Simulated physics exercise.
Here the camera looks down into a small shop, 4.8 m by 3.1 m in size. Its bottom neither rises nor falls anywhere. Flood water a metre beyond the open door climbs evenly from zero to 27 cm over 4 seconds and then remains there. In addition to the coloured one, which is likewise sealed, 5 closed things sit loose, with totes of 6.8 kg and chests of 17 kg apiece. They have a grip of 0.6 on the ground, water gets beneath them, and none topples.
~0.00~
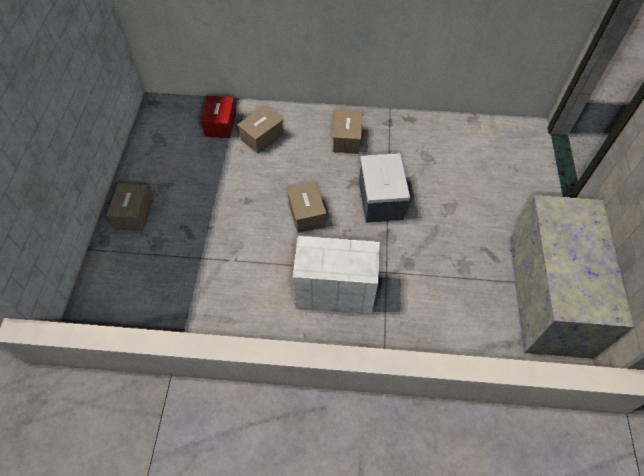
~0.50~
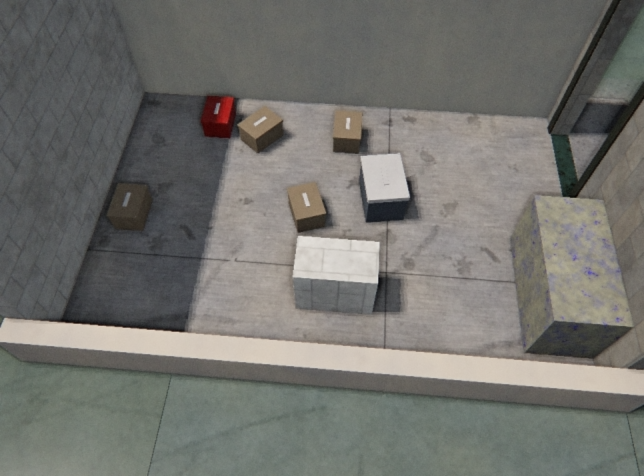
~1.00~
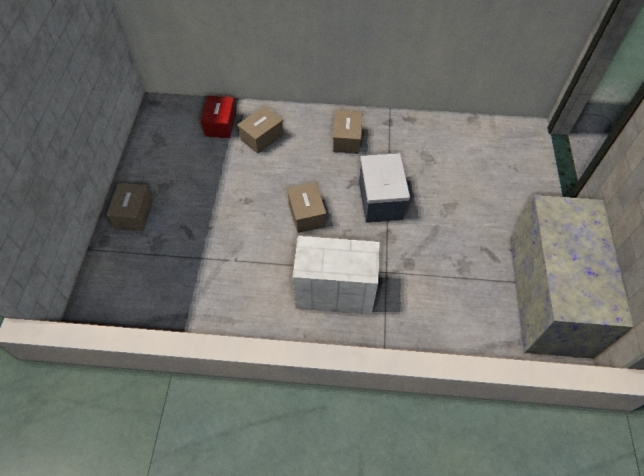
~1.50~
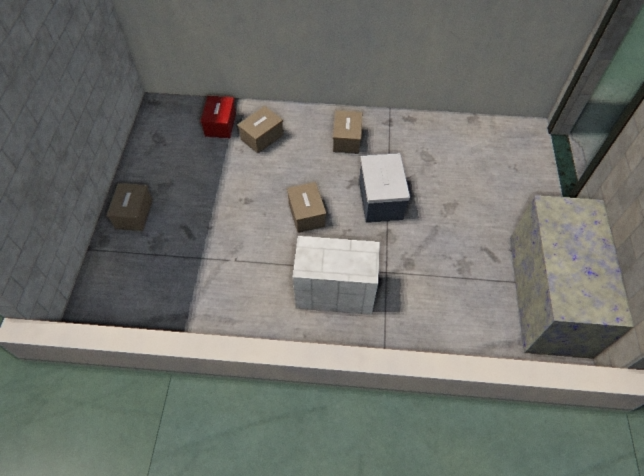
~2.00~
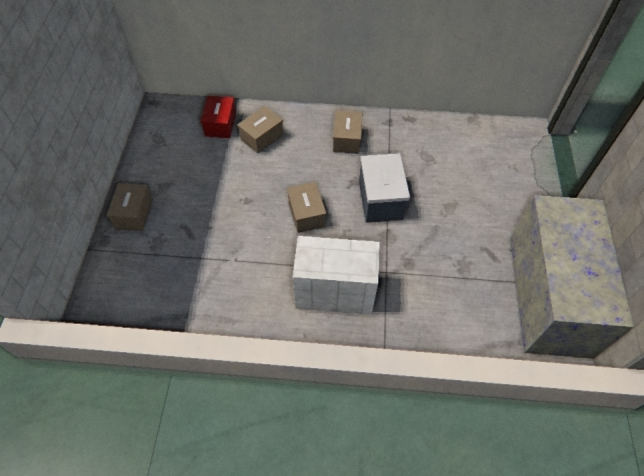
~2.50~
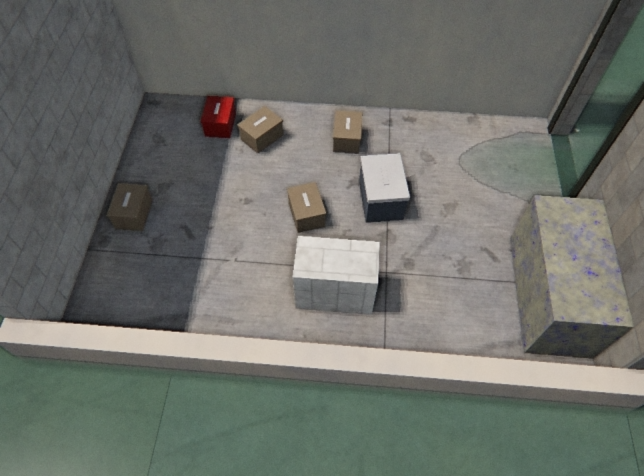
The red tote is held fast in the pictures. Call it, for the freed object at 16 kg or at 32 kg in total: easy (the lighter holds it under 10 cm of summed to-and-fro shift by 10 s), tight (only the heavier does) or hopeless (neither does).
Tight.
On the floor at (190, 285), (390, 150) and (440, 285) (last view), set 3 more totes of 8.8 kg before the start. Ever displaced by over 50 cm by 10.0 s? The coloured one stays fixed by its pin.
Order as asked: Goes beyond / goes beyond / stays within.
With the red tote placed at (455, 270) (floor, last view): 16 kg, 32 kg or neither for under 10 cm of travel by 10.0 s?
Result: Both pass.
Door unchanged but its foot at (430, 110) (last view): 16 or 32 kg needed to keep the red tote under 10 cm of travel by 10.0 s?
Note: The lighter mass keeps it.
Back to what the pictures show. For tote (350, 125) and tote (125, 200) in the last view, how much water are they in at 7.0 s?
First roughly 6 cm, second roughly 6 cm.
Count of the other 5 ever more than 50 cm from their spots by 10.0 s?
Count: 5.
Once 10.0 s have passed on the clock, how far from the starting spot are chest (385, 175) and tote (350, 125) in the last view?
100 cm and 250 cm respectively.
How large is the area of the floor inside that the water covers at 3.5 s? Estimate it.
I'd estimate close to 3.5 m2.
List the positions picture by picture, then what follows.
In the first frame, the red tote at (217, 109) rests on the ground; water covers 0.0 m2; 0 of 6 have shifted.
In the second frame, the red tote at (217, 109), on the bottom; 0.0 m2 under water; 0 of 6 have shifted.
In the third frame, the red tote at (217, 109) rests on the ground; 0.0 m2 under water; 0 of 6 have shifted.
In the fourth frame, the red tote at (217, 109) rests on the ground; 0.0 m2 under water; 0 of 6 have shifted.
In the fifth frame, the red tote at (217, 109) rests on the ground; 0.1 m2 under water; 0 of 6 have shifted.
In the sixth frame, the red tote at (217, 109), on the bottom; 0.7 m2 under water; 0 of 6 have shifted.
After 3.5 s the red tote would be 0 cm from its start with 16 kg and 0 cm from its start with 32 kg; 0 cm of water round it then.
After 4.5 s the red tote would be 0 cm from its start with 16 kg and 0 cm from its start with 32 kg; 0 cm of water round it then.
After 7.0 s the red tote would be 43 cm from its start with 16 kg and 0 cm from its start with 32 kg; 8 cm of water round it then.
After 10.0 s the red tote would be 158 cm from its start with 16 kg and 0 cm from its start with 32 kg; 10 cm of water round it then.
